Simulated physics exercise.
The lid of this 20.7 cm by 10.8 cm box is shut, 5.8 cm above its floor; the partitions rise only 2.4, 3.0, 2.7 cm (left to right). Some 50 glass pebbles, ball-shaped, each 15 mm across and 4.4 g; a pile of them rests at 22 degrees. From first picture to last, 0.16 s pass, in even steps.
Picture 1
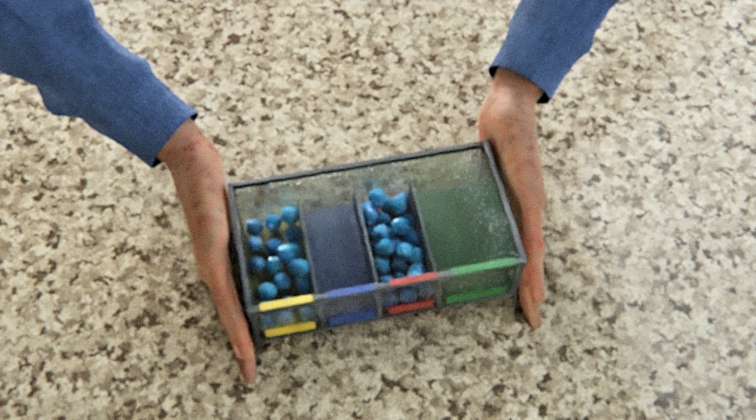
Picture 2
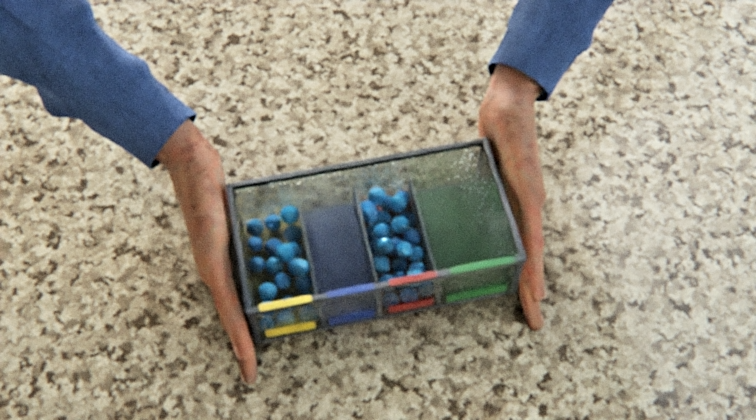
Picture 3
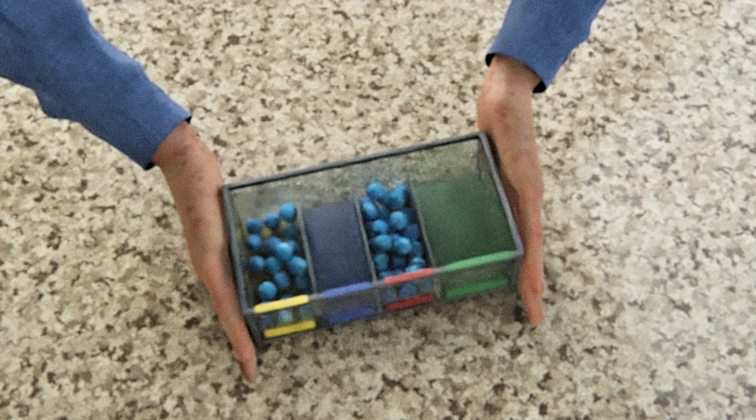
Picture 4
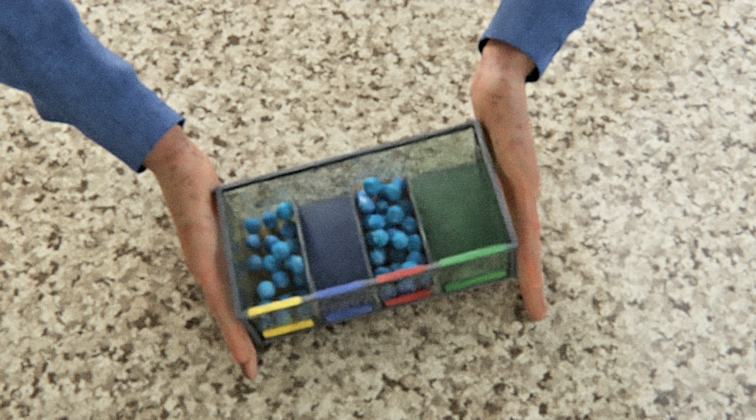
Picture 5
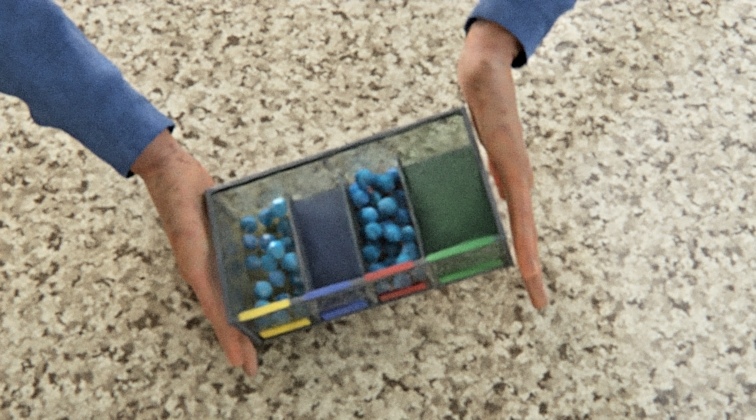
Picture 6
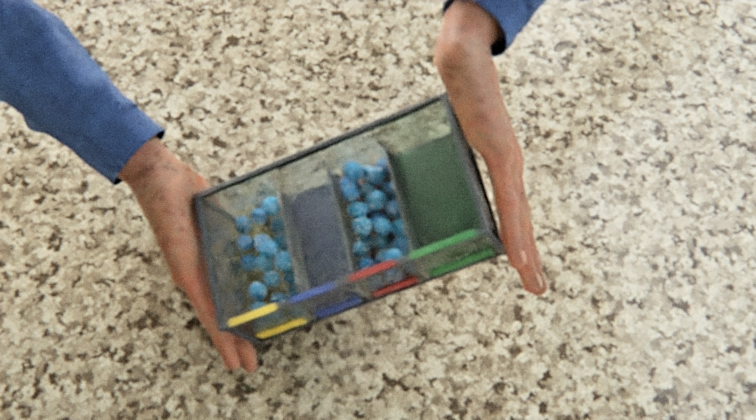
Two hands held a clear box with four colour-marked sections, blue balls piled in the yellow and red ones, and gradually tilted it down to the left while the balls stayed in their sections.
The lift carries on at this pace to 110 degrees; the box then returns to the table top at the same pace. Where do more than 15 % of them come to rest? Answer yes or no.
Red: No, blue: No, green: No, yellow: Yes.
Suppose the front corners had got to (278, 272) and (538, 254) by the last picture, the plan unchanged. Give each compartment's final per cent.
Red 5; blue 5; green 90; yellow 0.
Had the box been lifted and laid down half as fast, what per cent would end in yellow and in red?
In that case yellow 90, red 0.
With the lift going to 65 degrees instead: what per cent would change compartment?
About 20 per cent.
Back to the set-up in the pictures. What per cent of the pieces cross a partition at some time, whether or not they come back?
Some 55 per cent.
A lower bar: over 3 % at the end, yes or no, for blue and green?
Blue yes; green no.
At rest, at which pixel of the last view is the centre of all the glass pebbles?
Around (279, 276).
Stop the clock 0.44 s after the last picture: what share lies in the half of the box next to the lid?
Roughly 80 per cent.
Then, 0.44 s after the last picture, tilt 109 degrees; red 35 %, blue 20 %, yellow 45 %.
Then, 0.74 s after the last picture, tilt 46 degrees; blue 10 %, yellow 90 %.
Then, 1.14 s after the last picture, tilt 0 degrees; blue 10 %, yellow 90 %.
In the end, red 0 %, blue 10 %, green 0 %, yellow 90 %.
